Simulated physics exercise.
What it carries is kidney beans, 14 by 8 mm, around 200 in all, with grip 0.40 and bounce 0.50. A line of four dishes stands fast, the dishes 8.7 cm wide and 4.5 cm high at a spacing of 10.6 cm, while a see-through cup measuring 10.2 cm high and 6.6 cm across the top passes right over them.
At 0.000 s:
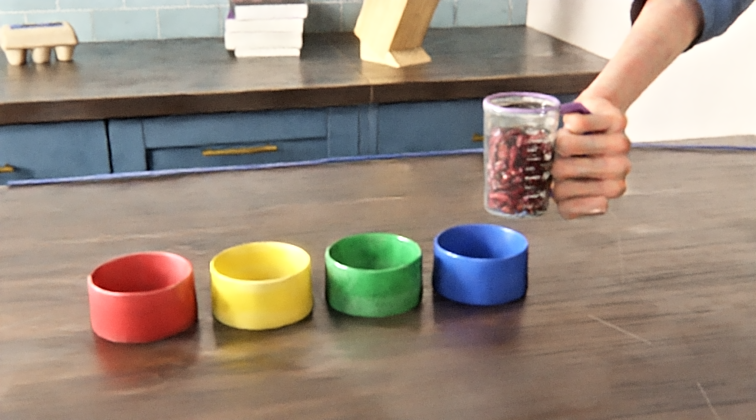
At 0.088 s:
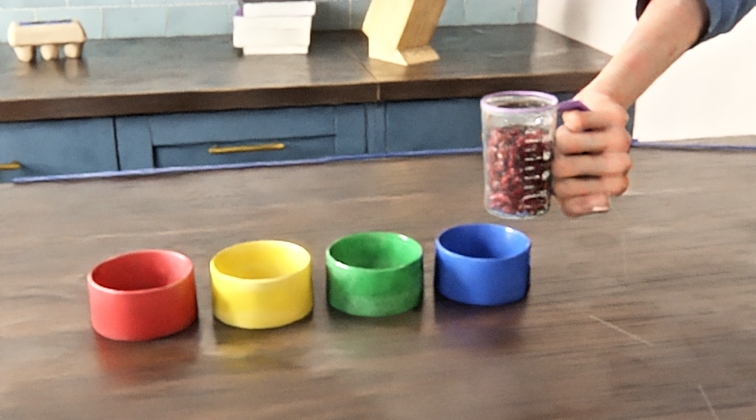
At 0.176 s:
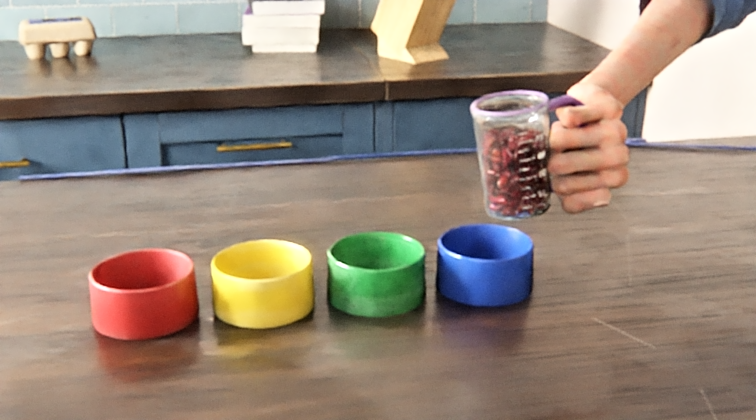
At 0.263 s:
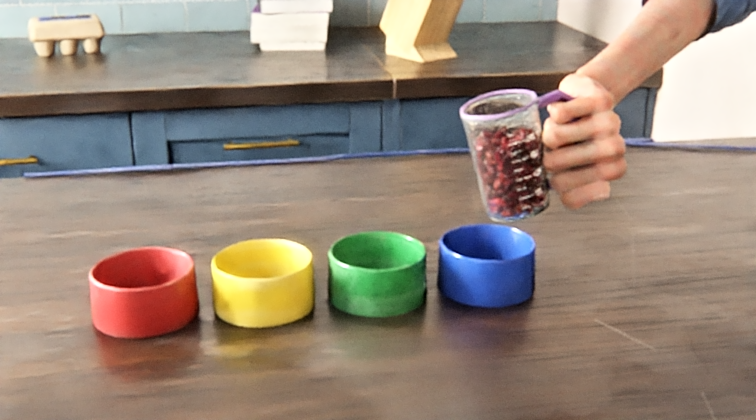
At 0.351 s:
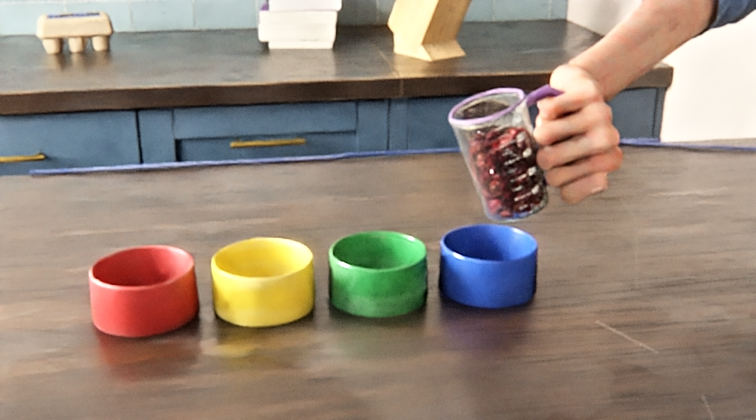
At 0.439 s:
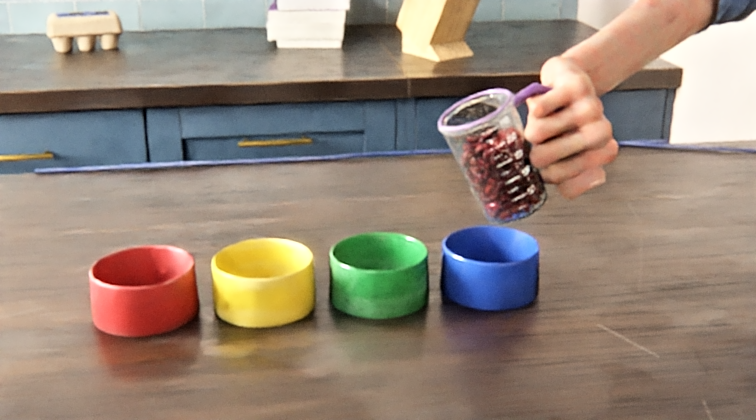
Kitchen counter with red, yellow, green and blue dishes in a row, a hand gradually tilting a clear cup of beans leftward.
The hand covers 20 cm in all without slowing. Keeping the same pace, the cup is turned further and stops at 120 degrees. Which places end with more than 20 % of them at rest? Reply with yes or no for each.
Red: No, blue: No, green: No, yellow: Yes, counter: No.
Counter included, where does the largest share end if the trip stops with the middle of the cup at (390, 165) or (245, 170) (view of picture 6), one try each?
Try 1 - counter; try 2 - yellow.
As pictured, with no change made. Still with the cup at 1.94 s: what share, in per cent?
I'd estimate some 50 per cent of the load.
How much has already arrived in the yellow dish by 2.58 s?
It works out to some 90 per cent.
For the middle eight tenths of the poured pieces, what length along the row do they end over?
Length: About 6 cm.
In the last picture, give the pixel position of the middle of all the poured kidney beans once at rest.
Approximately (263, 282) in the last picture.
After 1.34 s, tilt 84 degrees; cup holds 100 %.
After 1.94 s, tilt 120 degrees; cup holds 50 %, yellow 40 %.
Then, at 2.58 s, tilt 120 degrees; cup holds 0 %, yellow 90 %.
At rest (2.9 s), red 0 %, blue 0 %, green 0 %, yellow 90 %, counter 10 %.
